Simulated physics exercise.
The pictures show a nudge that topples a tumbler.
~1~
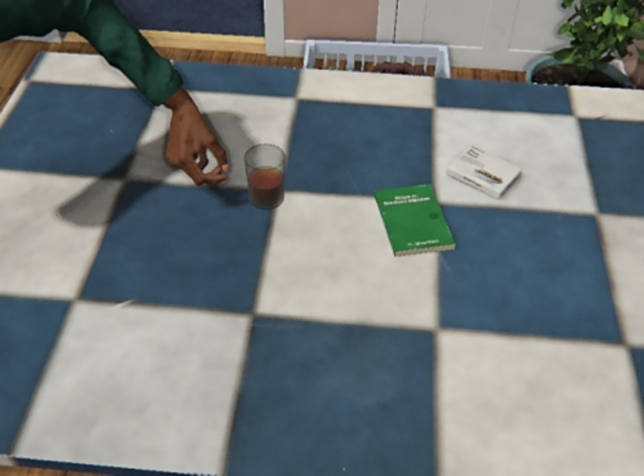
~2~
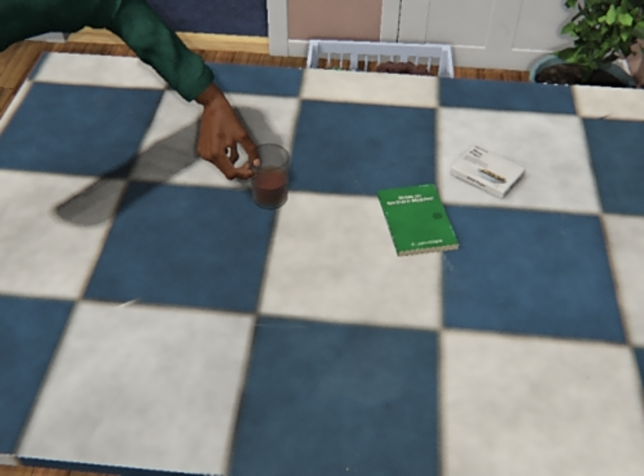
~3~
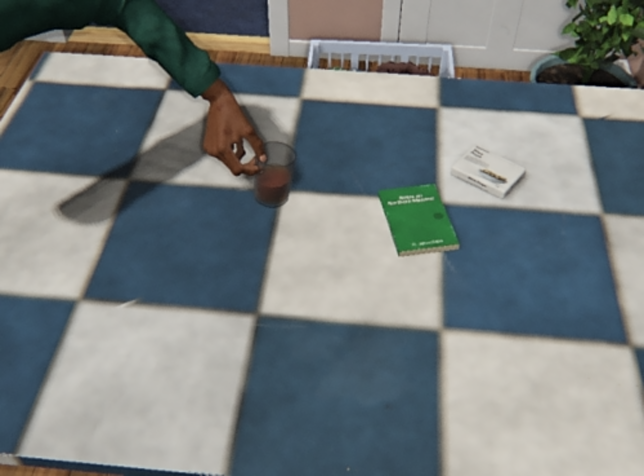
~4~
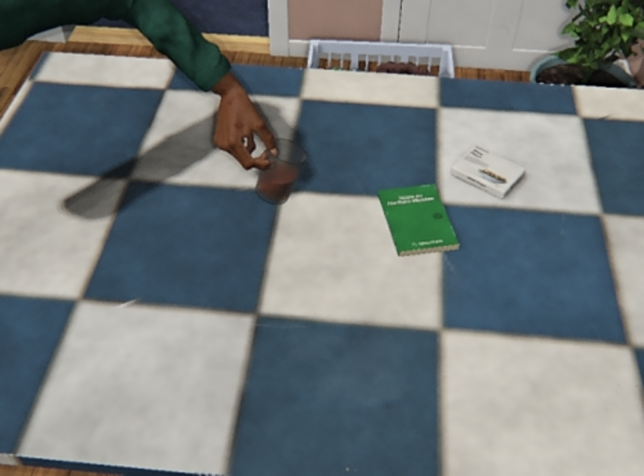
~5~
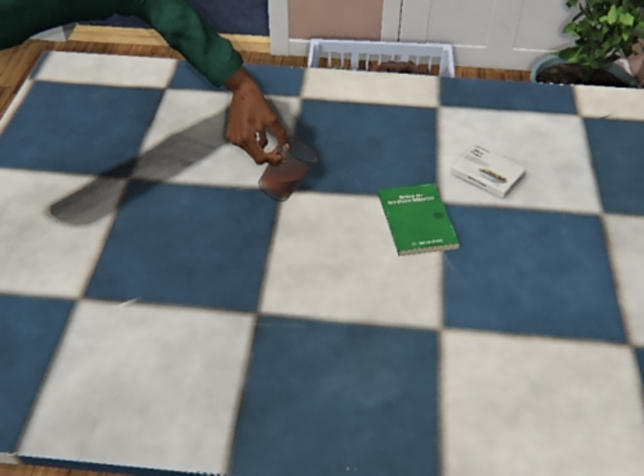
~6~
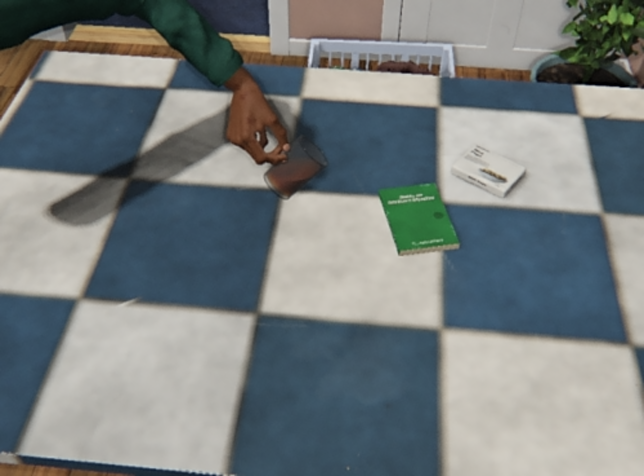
On a blue and white checked surface, a hand nudges a half-full tumbler rightward until it tilts steeply beside a green notebook.
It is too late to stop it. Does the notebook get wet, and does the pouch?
The notebook is reached and the pouch is reached.
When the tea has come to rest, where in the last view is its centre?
At about (449, 147).
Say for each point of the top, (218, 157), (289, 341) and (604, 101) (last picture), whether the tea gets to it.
In turn: Untouched, dry, clear of it.
Next, the puddle covers about as much as a plate; the notebook is in it; the pouch is in it.
After that, the puddle covers about as much as a tray; the notebook is in it; the pouch is in it.
Finally, the puddle covers about as much as a tray; the notebook is in it; the pouch is in it.
